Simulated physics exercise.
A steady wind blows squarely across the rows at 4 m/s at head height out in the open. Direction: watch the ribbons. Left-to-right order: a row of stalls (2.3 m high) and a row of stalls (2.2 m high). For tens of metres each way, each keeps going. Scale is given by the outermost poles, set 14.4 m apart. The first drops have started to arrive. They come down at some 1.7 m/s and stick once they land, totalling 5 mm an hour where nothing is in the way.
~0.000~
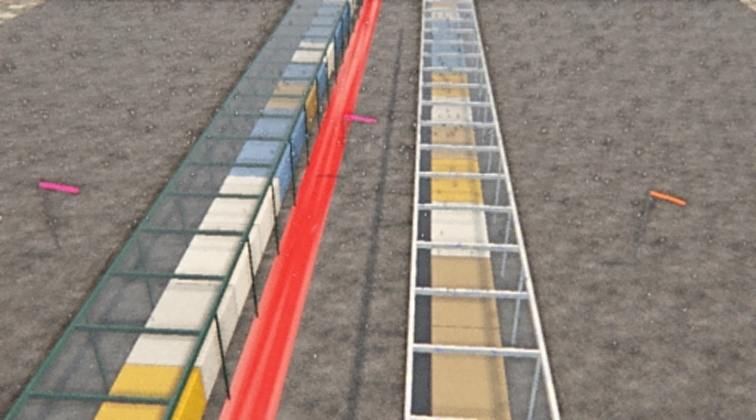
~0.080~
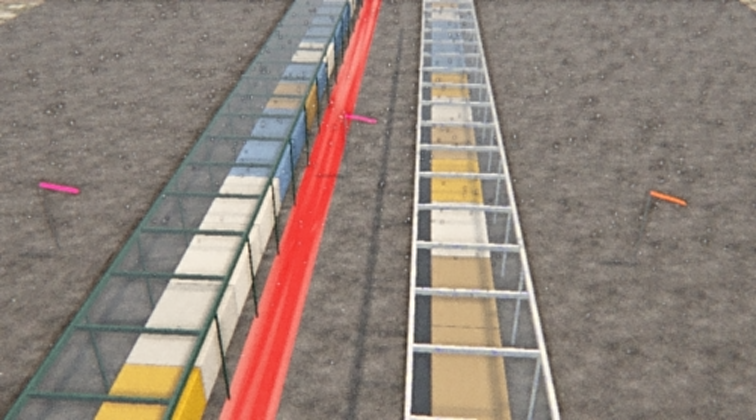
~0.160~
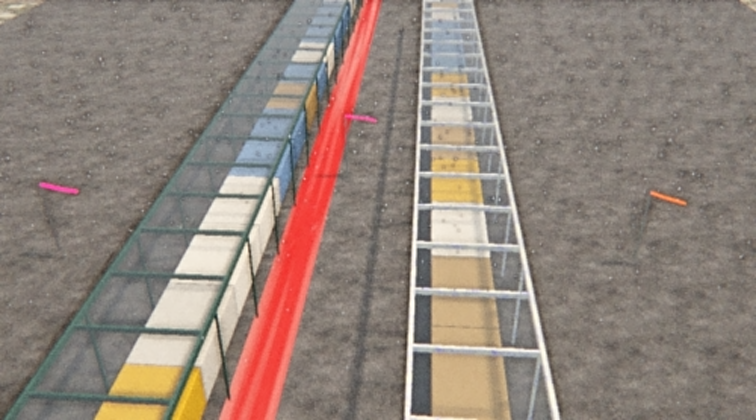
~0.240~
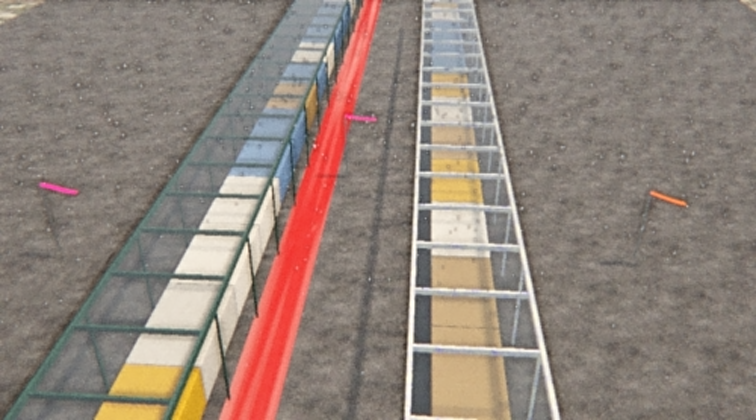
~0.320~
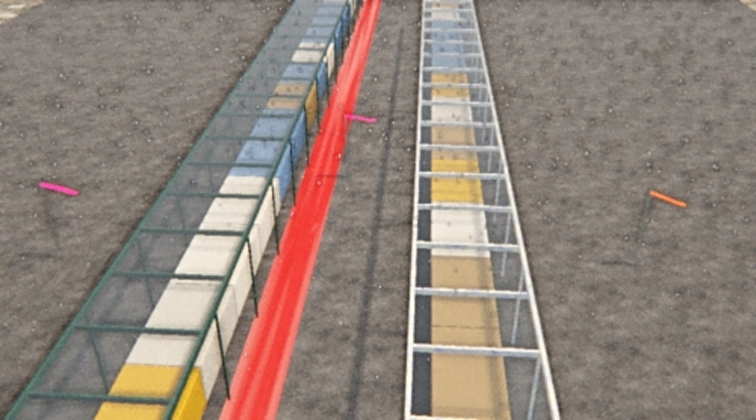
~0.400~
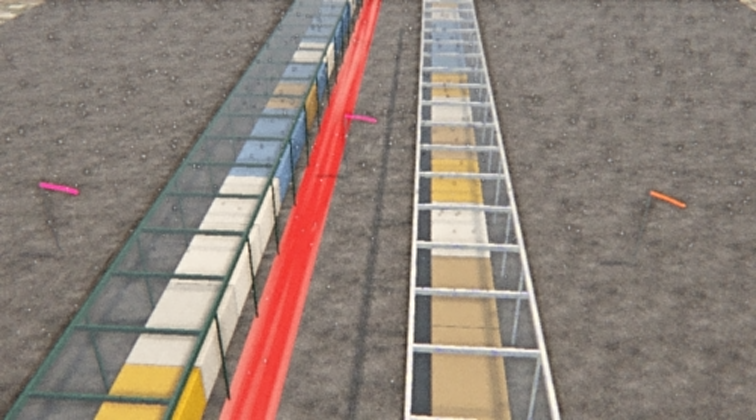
In the video, two long rows of framed stalls with blue, white, tan and yellow sections stretch away over grey ground beside a red strip, while small pink and orange ribbons shift slightly, streaming rightward as fine drops fall.
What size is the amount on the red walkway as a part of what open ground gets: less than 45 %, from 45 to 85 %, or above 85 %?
Between 45 and 85 %.
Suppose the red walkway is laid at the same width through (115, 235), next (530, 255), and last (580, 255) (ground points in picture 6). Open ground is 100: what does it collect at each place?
Going place by place, it's about 90, 30 and 10 %.
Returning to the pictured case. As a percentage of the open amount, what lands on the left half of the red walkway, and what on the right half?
Some 80 percent on the left half and some 55 percent on the right half.
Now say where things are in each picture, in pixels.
In the first picture, the left ribbon ends at (78, 191), leaning 80 degrees to the right.
In the second picture, the right ribbon ends at (685, 204), leaning 70 degrees to the right and the red one passes (300, 244).
In the third picture, the inner ribbon ends at (376, 121), leaning 80 degrees to the right, above the rows the drops slant 70 degrees from upright, towards the right and the top of the right row of stalls crosses (460, 146).
In the fourth picture, the left ribbon ends at (77, 192), leaning 80 degrees to the right and the red one passes (314, 196).
In the fifth picture, the right ribbon ends at (685, 205), leaning 70 degrees to the right and above the rows the drops slant 70 degrees from upright, towards the right.
In the sixth picture, the inner ribbon ends at (376, 121), leaning 80 degrees to the right and the top of the left row of stalls crosses (245, 136).
In 10 minutes the red walkway collects 0.5 mm against 0.8 mm in the open.
In 30 minutes the red walkway collects 1.6 mm against 2.5 mm in the open.
In 60 minutes the red walkway collects 3.3 mm against 5.0 mm in the open, so the red walkway has 66 % of the open amount; the left half of it has 78 %, the right half 53 %.
